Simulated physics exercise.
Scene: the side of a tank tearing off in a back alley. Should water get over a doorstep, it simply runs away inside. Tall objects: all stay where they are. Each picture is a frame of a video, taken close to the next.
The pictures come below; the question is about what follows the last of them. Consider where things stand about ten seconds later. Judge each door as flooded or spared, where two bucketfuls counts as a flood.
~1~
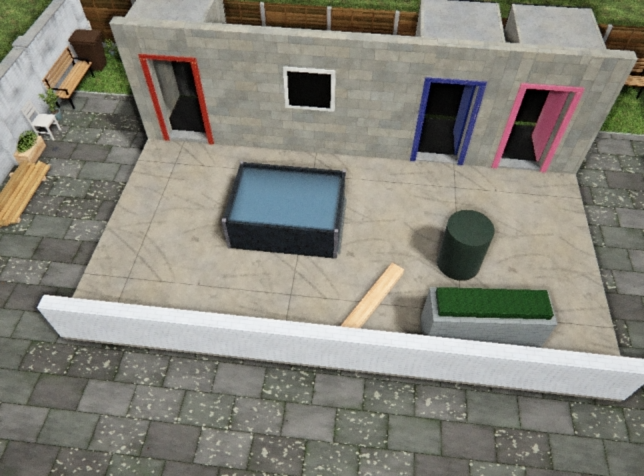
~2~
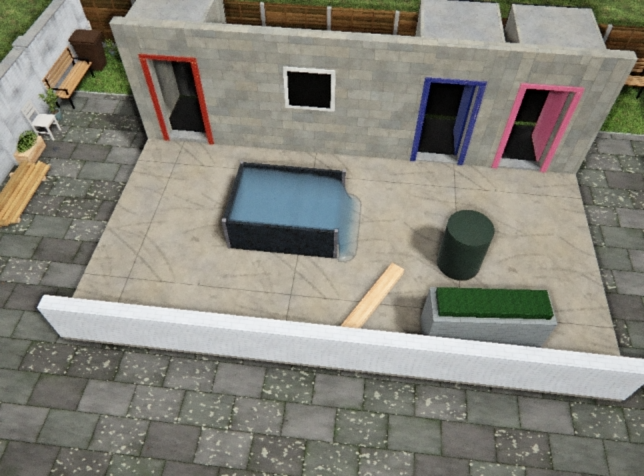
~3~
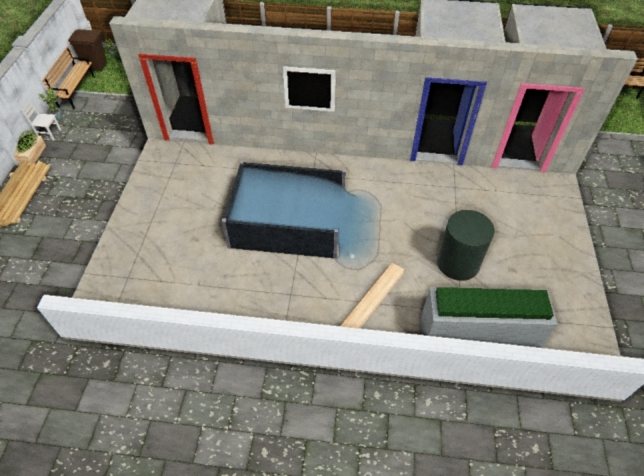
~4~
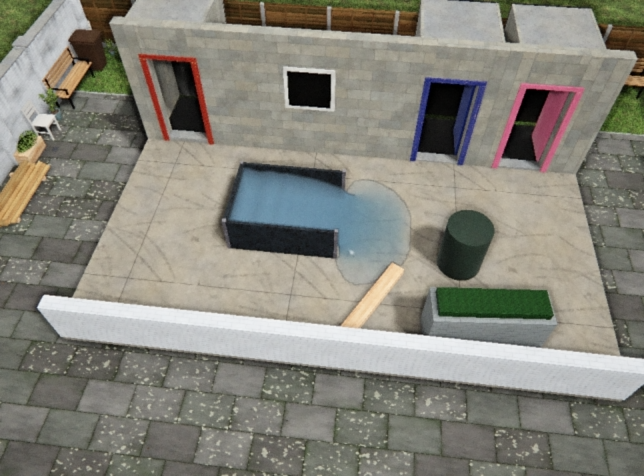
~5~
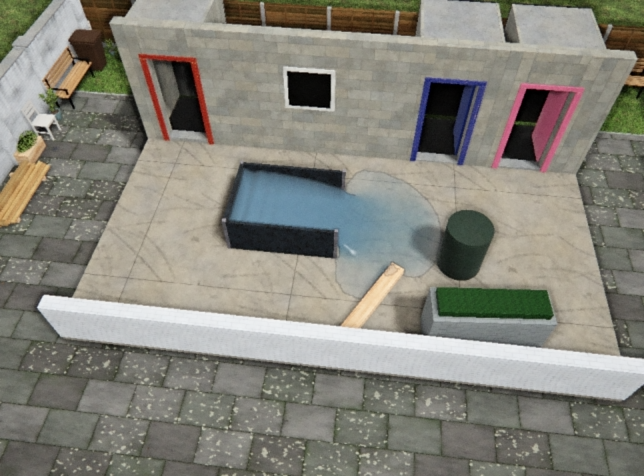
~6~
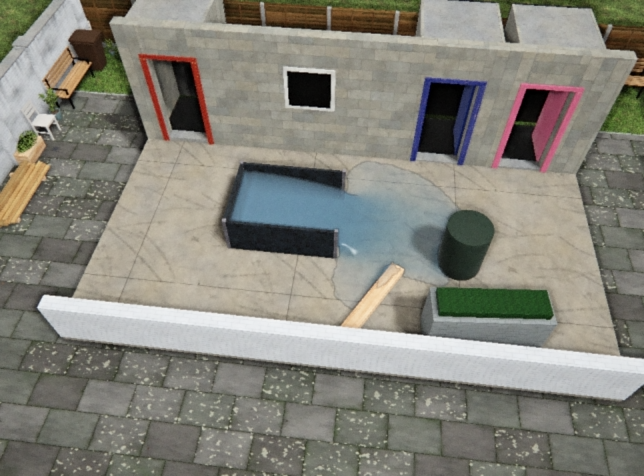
The pink door is flooded, the blue door is flooded, the red door is spared.
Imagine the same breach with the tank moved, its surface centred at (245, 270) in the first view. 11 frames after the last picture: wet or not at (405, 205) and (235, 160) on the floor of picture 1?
Note - point 1 drenched; point 2 still bare.
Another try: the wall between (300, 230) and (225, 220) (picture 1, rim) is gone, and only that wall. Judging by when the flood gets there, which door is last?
Answer: The door marked red.
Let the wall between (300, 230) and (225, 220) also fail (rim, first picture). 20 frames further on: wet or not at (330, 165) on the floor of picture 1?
Answer: Bone-dry.
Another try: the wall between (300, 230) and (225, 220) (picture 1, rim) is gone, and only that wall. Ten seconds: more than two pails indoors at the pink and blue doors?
Looking at both, I'd say the pink door doesn't reach it and the blue door crosses the line.
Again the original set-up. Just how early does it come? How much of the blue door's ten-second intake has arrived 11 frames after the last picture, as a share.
That share would be near 25 %.
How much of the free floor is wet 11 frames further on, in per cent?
45 %, roughly.
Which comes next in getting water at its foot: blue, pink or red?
Soonest: The door marked blue.
A moment on, water covers 30 % of the floor; the pink door not reached, the blue door wet at the sill, nothing in, the red door not reached.
Next, water covers 45 % of the floor; the pink door wet at the sill, nothing in, the blue door under two buckets in, the red door not reached.
Then, water covers 50 % of the floor; the pink door over two buckets in, the blue door over two buckets in, the red door not reached.
Later, water covers 60 % of the floor; the pink door over two buckets in, the blue door over two buckets in, the red door not reached.
In the end, water covers 55 % of the floor; the pink door over two buckets in, the blue door over two buckets in, the red door not reached.
